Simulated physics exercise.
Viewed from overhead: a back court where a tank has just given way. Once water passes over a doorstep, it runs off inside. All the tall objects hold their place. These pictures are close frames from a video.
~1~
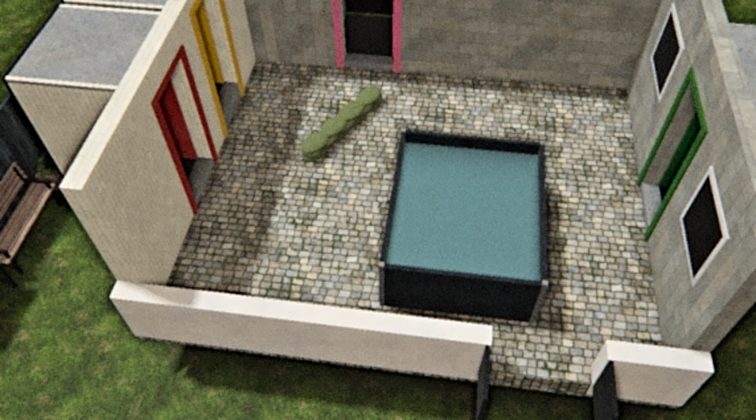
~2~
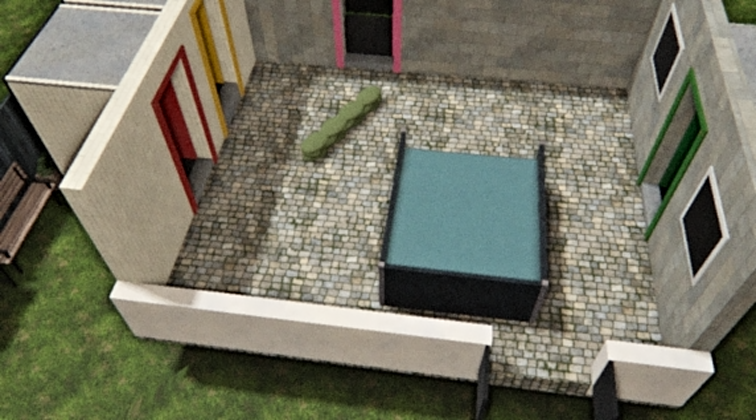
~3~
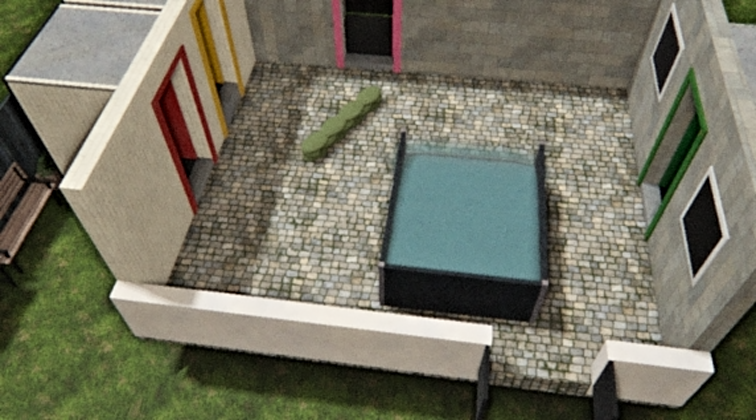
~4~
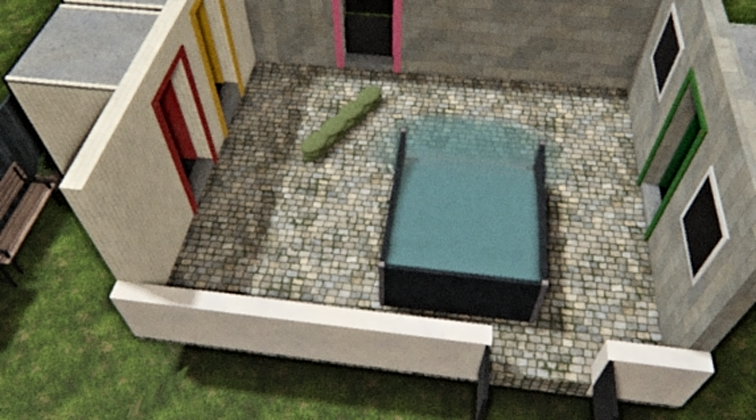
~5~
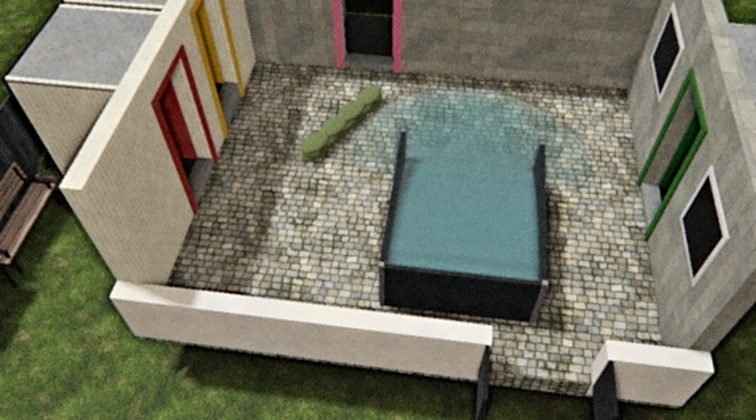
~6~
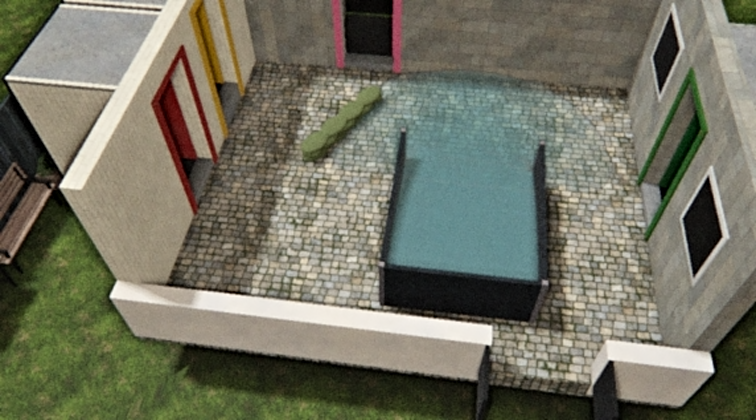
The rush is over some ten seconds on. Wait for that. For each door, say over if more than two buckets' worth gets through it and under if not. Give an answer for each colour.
Result: Red door: At most two buckets, yellow door: At most two buckets, pink door: Over two buckets, green door: At most two buckets.
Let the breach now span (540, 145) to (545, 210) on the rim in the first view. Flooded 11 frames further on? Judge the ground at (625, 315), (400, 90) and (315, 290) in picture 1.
One after the other: Flooded, clear, dry.
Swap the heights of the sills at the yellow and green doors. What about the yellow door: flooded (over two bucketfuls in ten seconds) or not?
Then yellow exceeds the limit.
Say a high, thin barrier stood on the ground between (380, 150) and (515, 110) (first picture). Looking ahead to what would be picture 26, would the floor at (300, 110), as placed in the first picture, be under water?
Parched.
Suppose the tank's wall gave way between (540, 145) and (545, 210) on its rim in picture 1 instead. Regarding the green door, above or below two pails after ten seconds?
As I see it, the green door surpasses the limit.
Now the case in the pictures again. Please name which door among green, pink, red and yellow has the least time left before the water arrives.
I choose the pink one.
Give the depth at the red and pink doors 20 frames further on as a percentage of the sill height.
I'd put the first at close to 50 per cent and the second at close to 140 per cent.
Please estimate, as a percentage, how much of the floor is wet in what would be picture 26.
Roughly 75 percent, I'd say.
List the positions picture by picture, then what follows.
The first frame shows still water in the water tank at (467, 204).
In the second frame, the front is at a hidden place, out from the gap on the water tank's far side.
In the third frame, the front is at a hidden place, out from the gap on the water tank's far side.
In the fourth frame, water pours out on the water tank's far side and has run to (386, 131).
In the fifth frame, the front is at (421, 94), out from the gap on the water tank's far side.
In the sixth frame, water pours out on the water tank's far side and has run to (418, 73).
A moment on, water covers 35 % of the floor; the red door not reached, the yellow door not reached, the pink door under two buckets in, the green door not reached.
Next, water covers 45 % of the floor; the red door not reached, the yellow door wet at the sill, nothing in, the pink door over two buckets in, the green door wet at the sill, nothing in.
Then, water covers 75 % of the floor; the red door wet at the sill, nothing in, the yellow door wet at the sill, nothing in, the pink door far over two buckets in, the green door wet at the sill, nothing in.
Later, water covers 95 % of the floor; the red door wet at the sill, nothing in, the yellow door wet at the sill, nothing in, the pink door far over two buckets in, the green door under two buckets in.
In the end, water covers 95 % of the floor; the red door under two buckets in, the yellow door wet at the sill, nothing in, the pink door far over two buckets in, the green door under two buckets in.
